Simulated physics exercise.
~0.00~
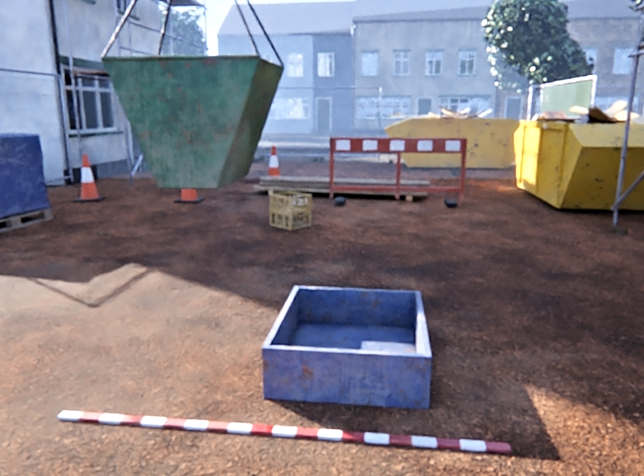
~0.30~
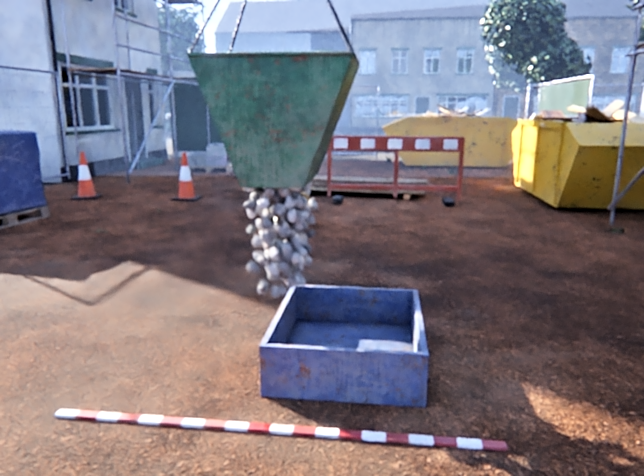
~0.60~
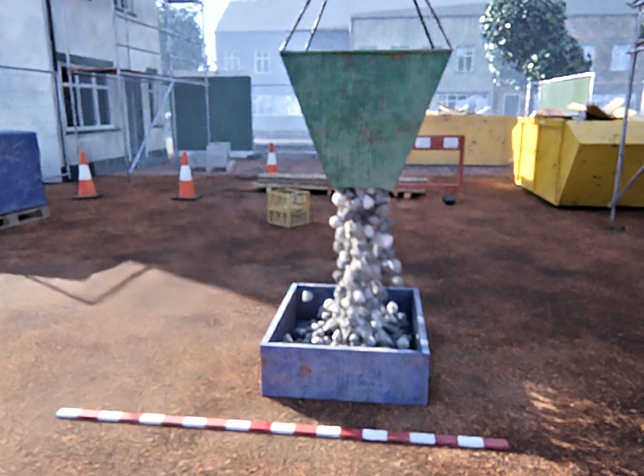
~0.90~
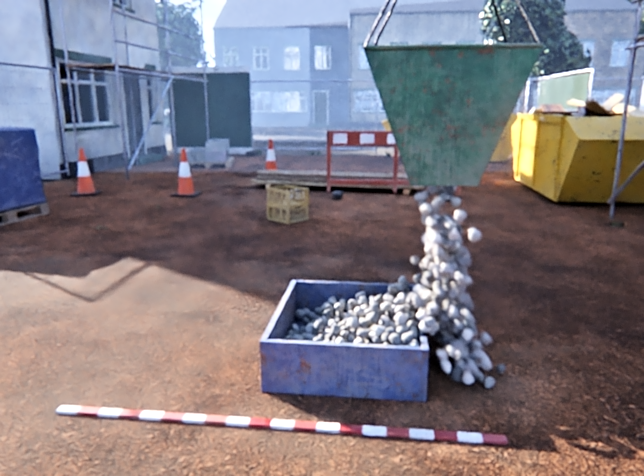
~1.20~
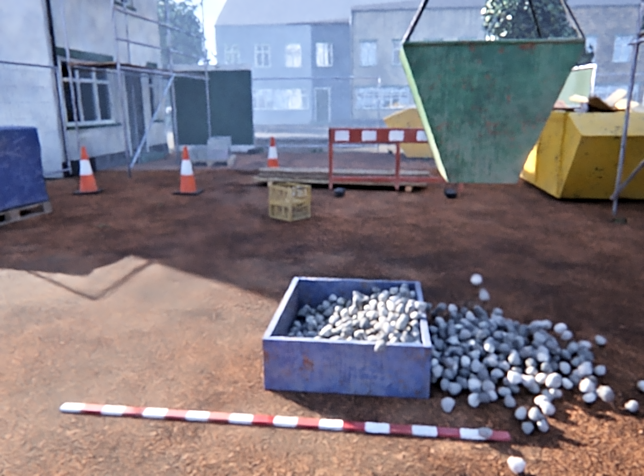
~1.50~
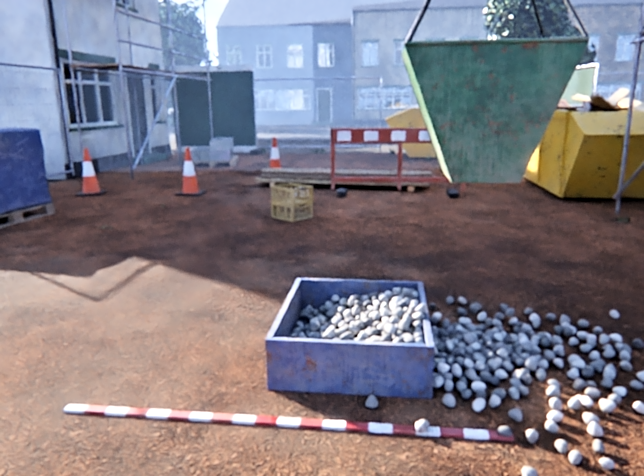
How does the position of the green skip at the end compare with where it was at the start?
At the start the green skip hangs on the left side of the view, up and to the left of the blue bin. At the end it hangs on the right, beyond the bin and partly in front of the yellow container.
The clip shows a hanging green skip moving right across a building yard, pouring pale rounded stones from its underside into a blue bin and then past its right side. The skip stops, empty, with most stones in the bin and the rest scattered on the ground to the right.
